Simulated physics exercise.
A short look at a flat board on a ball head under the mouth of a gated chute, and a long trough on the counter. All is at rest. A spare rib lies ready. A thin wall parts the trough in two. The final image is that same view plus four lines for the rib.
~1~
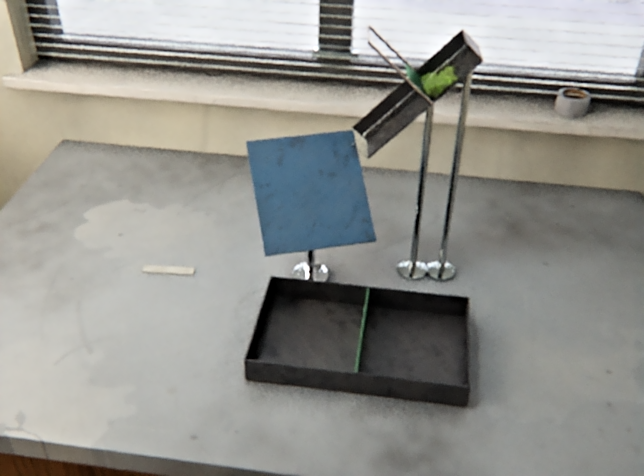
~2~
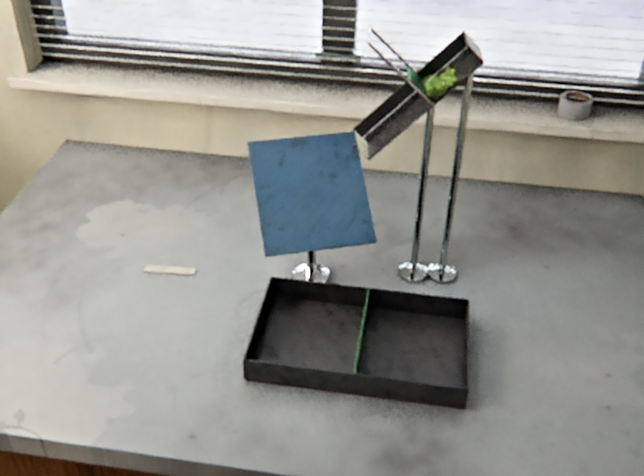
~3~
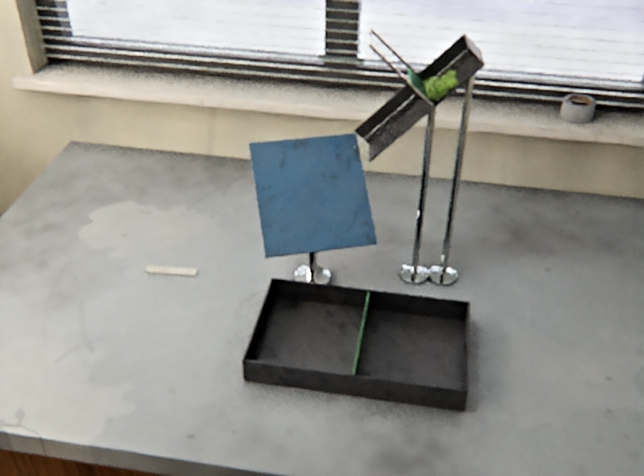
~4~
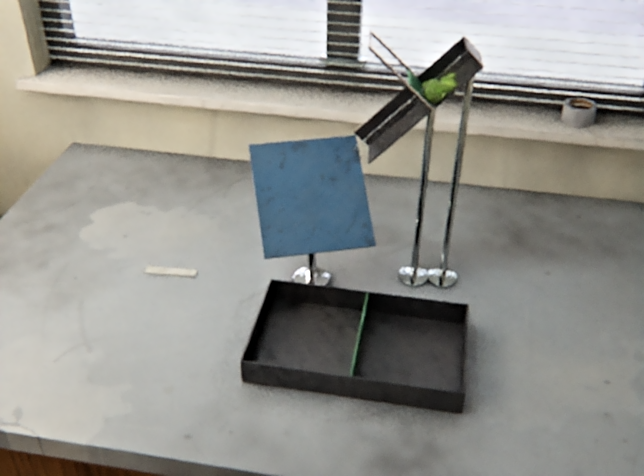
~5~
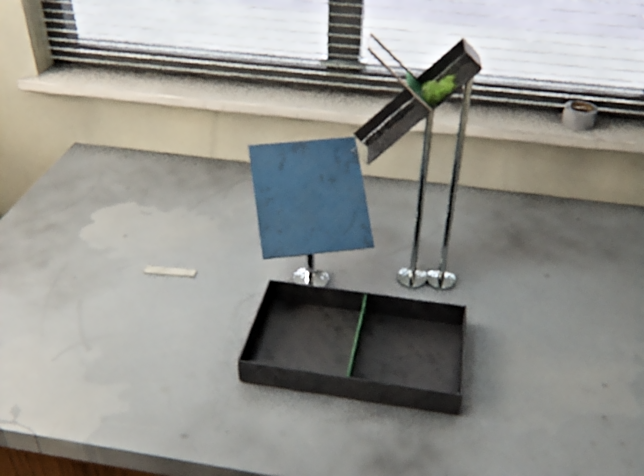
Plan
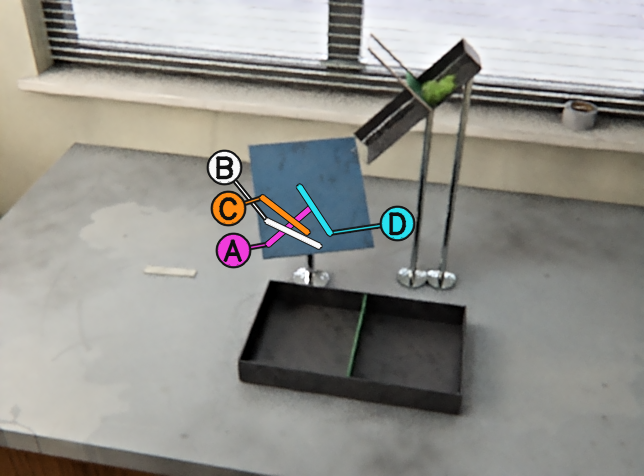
Nothing moved apart from a slight drift of the view, as green bits sat behind the shut gate of a raised, sloping chute, above a tilted blue board and a dark, divided tray on a gray counter.
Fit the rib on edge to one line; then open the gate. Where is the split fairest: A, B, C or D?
Choose D.
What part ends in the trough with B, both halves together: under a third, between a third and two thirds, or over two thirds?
It is over two thirds.
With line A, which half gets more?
The left half.
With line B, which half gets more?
More lands on the left.
On the marked copy, line A from (310, 208) to (268, 244); line B from (267, 221) to (318, 246); line C from (262, 197) to (307, 232); line D from (299, 187) to (330, 233).
For line A, of what is caught, nearly all in the left half, a stray few in the right.
For line B, of what is caught, nearly all in the left half, a small part in the right.
For line C, of what is caught, nearly all in the left half, a stray few in the right.
For line D, of what is caught, about half in the left half, about half in the right.
